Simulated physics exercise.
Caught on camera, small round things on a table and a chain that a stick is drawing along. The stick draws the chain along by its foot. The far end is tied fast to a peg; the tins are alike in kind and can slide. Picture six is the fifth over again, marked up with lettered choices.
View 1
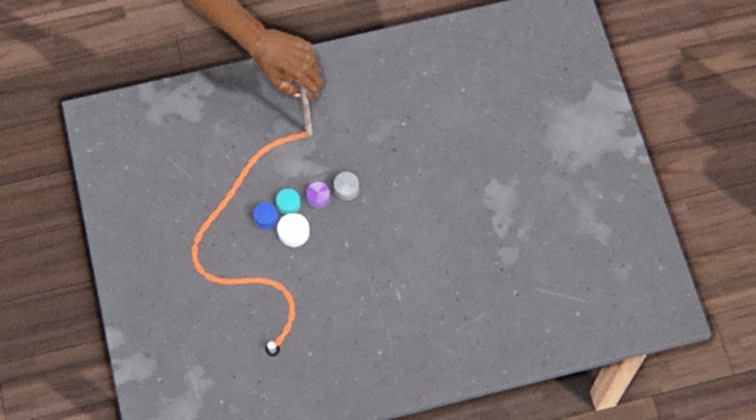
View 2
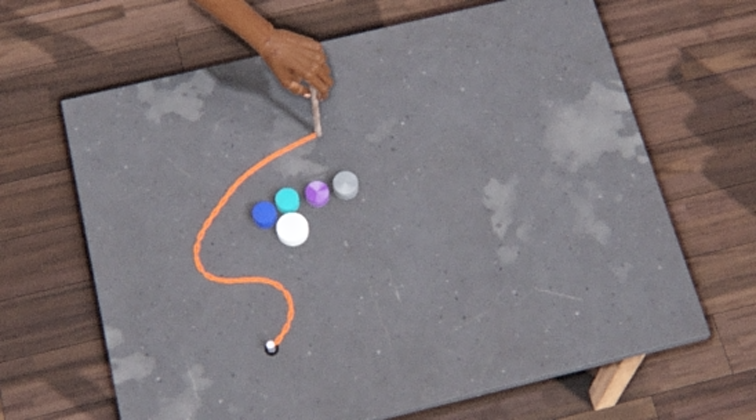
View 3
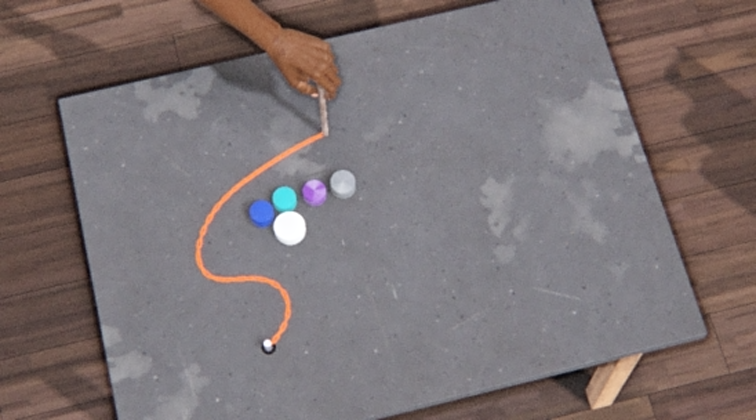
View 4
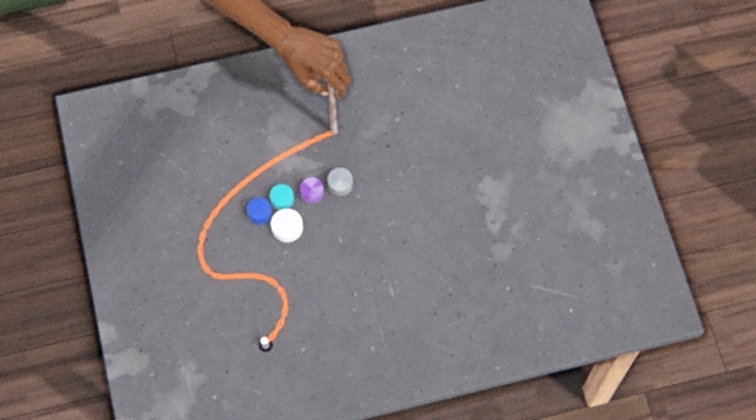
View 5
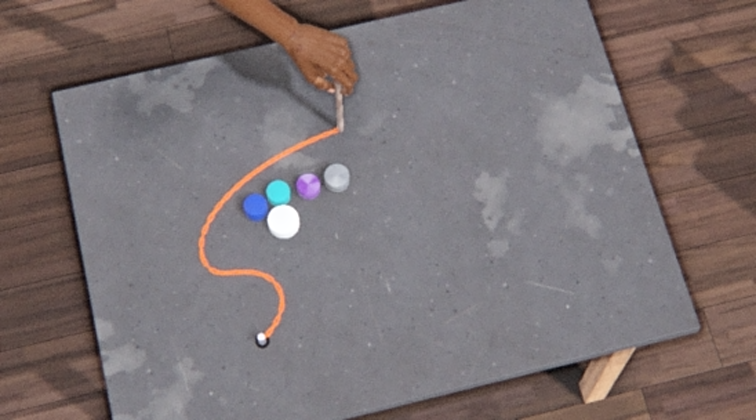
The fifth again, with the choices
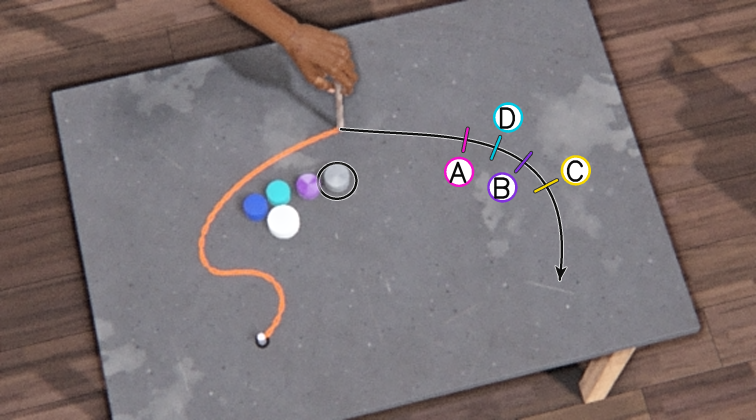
A grey, pale-blotched tabletop on a dark plank floor is seen from high above, slightly tilted. An orange chain winds from a small peg near the bottom, curving left around five small round tins, blue, turquoise, purple, grey and white, to a stick held by a hand at the top. The hand draws the stick and chain end a short way right, straightening the upper curve, while the camera drifts very slightly.
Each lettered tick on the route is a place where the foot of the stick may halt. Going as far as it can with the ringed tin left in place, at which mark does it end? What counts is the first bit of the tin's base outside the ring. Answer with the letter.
It should halt at A.
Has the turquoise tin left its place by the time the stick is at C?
Yes.
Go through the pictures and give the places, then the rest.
White tin (294, 230); blue tin (266, 216); peg (272, 348), in the first picture.
Peg (271, 347); purple tin (317, 194), in the second picture.
Turquoise tin (285, 200); grey tin (343, 184), in the third picture.
White tin (287, 226); blue tin (259, 211), in the fourth picture.
Peg (262, 339); purple tin (308, 187); turquoise tin (279, 194), in the fifth picture.
On the marked copy, A at (465, 140); B at (524, 162); C at (546, 186); D at (496, 148); the ring at (337, 181); the route from (341, 129) via (503, 151) to (560, 280).
With A. Early on, foot of the stick (384, 133); grey tin (337, 178).
Further on, foot of the stick (429, 136); grey tin (337, 178).
At the end, foot of the stick (465, 140); purple tin (311, 188); turquoise tin (292, 200); grey tin (337, 178); white tin (299, 229); blue tin (276, 216); the grey tin is still in its ring.
As for the rest, B drags the ringed tin to (369, 203); C drags the ringed tin to (383, 219); D drags the ringed tin to (354, 192).
